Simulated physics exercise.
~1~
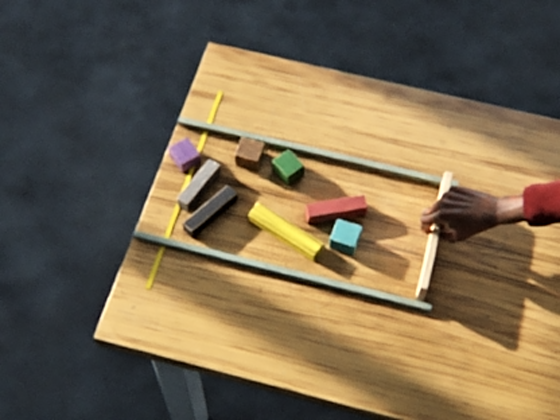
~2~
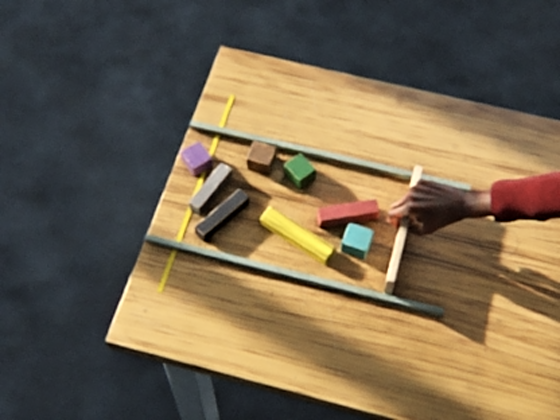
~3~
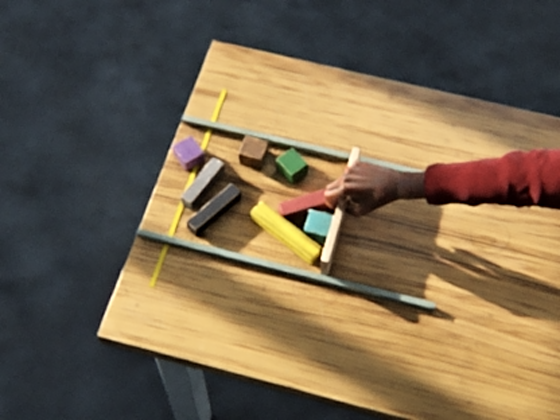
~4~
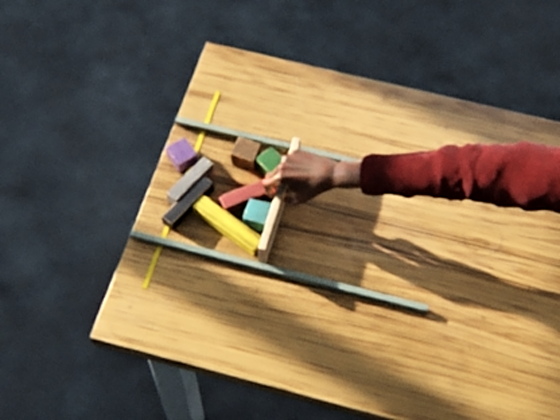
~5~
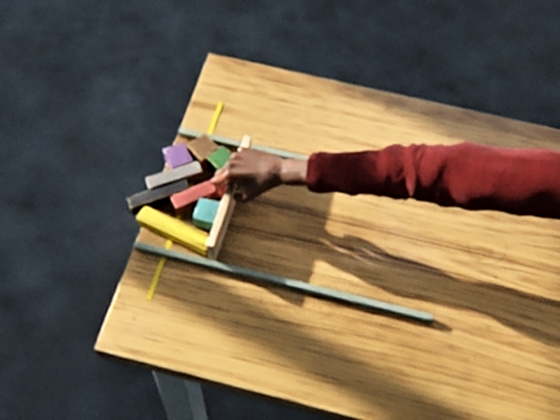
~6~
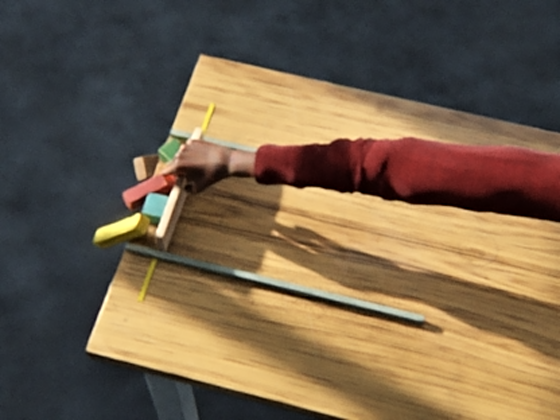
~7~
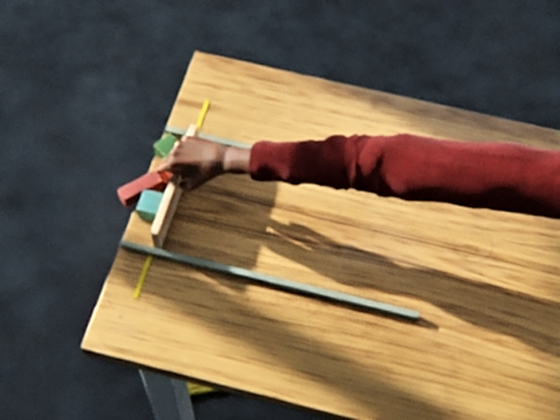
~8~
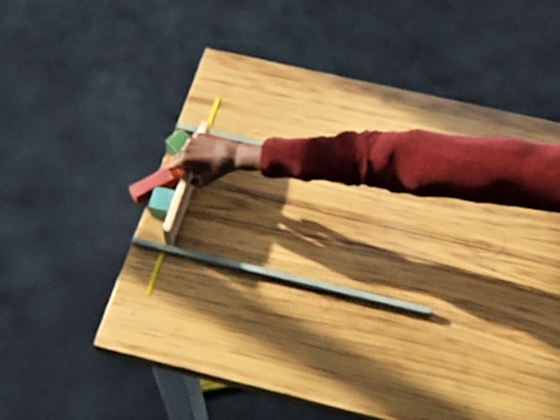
On a wooden table, a red-sleeved hand pushing a board leftward between rails, sweeping five coloured pieces off and leaving three.
